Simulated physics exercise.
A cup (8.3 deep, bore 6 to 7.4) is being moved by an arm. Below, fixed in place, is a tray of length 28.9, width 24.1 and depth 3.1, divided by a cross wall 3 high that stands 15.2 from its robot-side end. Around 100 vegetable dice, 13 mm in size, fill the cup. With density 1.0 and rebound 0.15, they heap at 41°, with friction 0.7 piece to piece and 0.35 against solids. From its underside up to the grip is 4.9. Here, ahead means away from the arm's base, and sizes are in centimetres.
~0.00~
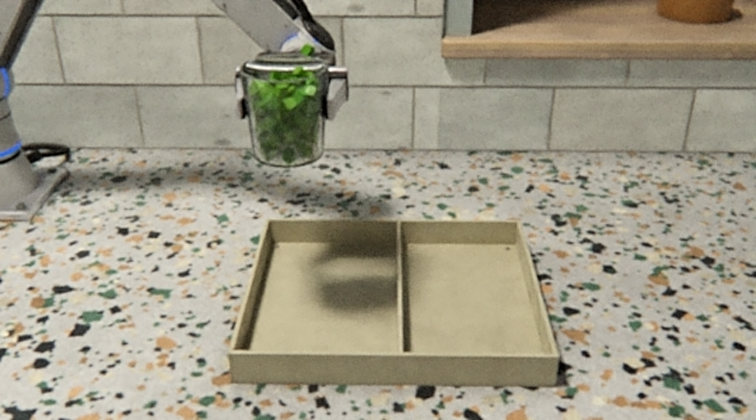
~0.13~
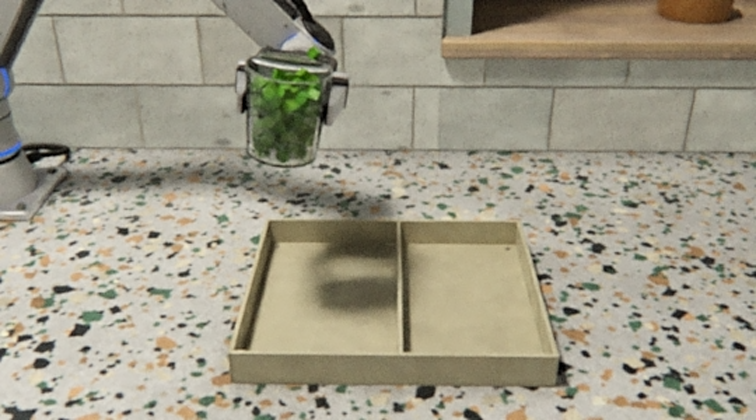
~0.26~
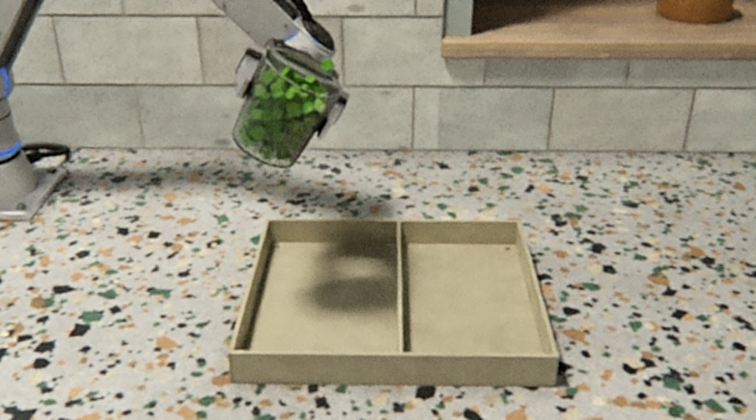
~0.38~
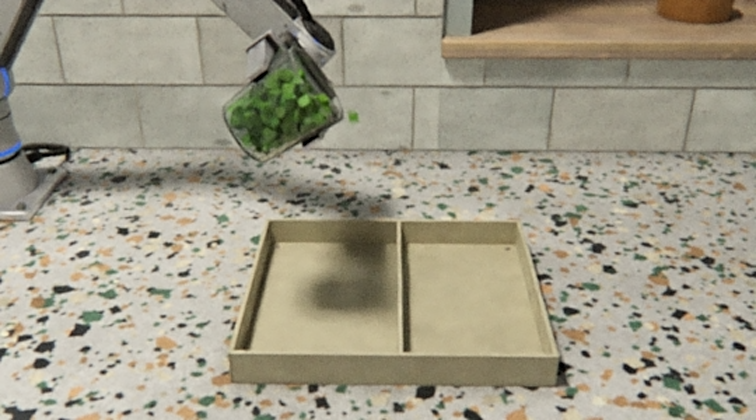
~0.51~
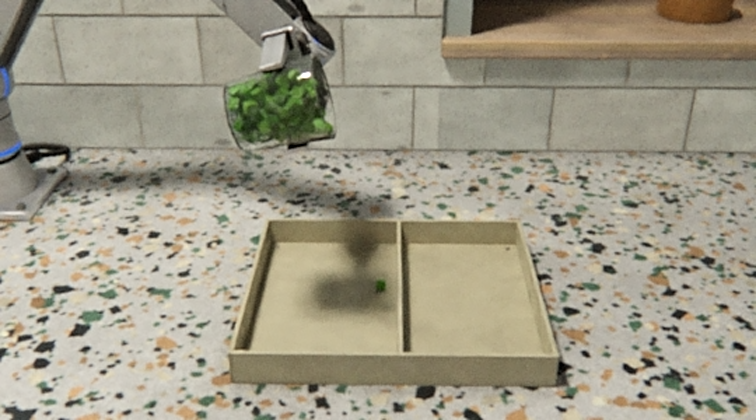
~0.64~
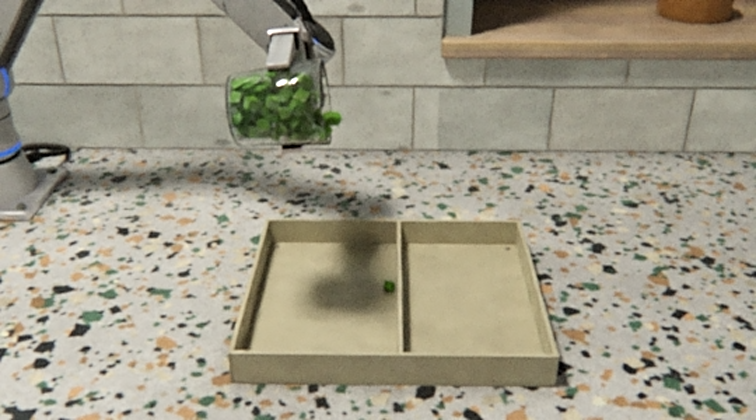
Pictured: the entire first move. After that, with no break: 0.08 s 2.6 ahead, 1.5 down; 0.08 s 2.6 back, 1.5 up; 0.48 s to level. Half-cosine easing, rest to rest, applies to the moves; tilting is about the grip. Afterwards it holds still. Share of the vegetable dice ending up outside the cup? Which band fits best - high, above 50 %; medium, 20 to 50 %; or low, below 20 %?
Medium, 20 to 50 %.
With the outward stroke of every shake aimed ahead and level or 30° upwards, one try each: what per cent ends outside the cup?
Estimates, in order: 75 % then 85 %.
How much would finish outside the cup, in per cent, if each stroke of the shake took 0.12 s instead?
About 25 per cent in that case.
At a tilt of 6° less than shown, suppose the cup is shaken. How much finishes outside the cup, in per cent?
About 25 %.
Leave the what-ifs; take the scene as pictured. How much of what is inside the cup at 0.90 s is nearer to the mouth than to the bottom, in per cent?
About 60 percent.
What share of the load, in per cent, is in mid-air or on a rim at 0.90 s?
Some 30 percent.
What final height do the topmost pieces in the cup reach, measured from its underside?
It reaches close to 6.5 cm in the end.
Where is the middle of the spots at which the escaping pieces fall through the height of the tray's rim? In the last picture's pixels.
Their middle lies around (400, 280).
After 0.90 s, tilted 76° forward, highest piece 23 above the table; 67 in the cup, 5 in the far-side part, 1 in the robot-side part, 32 in flight or on a rim.
After 1.15 s, tilted 14° forward, highest piece 25 above the table; 63 in the cup, 22 in the robot-side part, 20 in the far-side part.
After 1.48 s, level, highest piece 24 above the table; 63 in the cup, 21 in the robot-side part, 21 in the far-side part.
After 2.53 s, level, highest piece 24 above the table; 63 in the cup, 21 in the robot-side part, 21 in the far-side part.
At rest, 63 in the cup, 21 in the robot-side part, 21 in the far-side part. That is 40 % outside the cup.
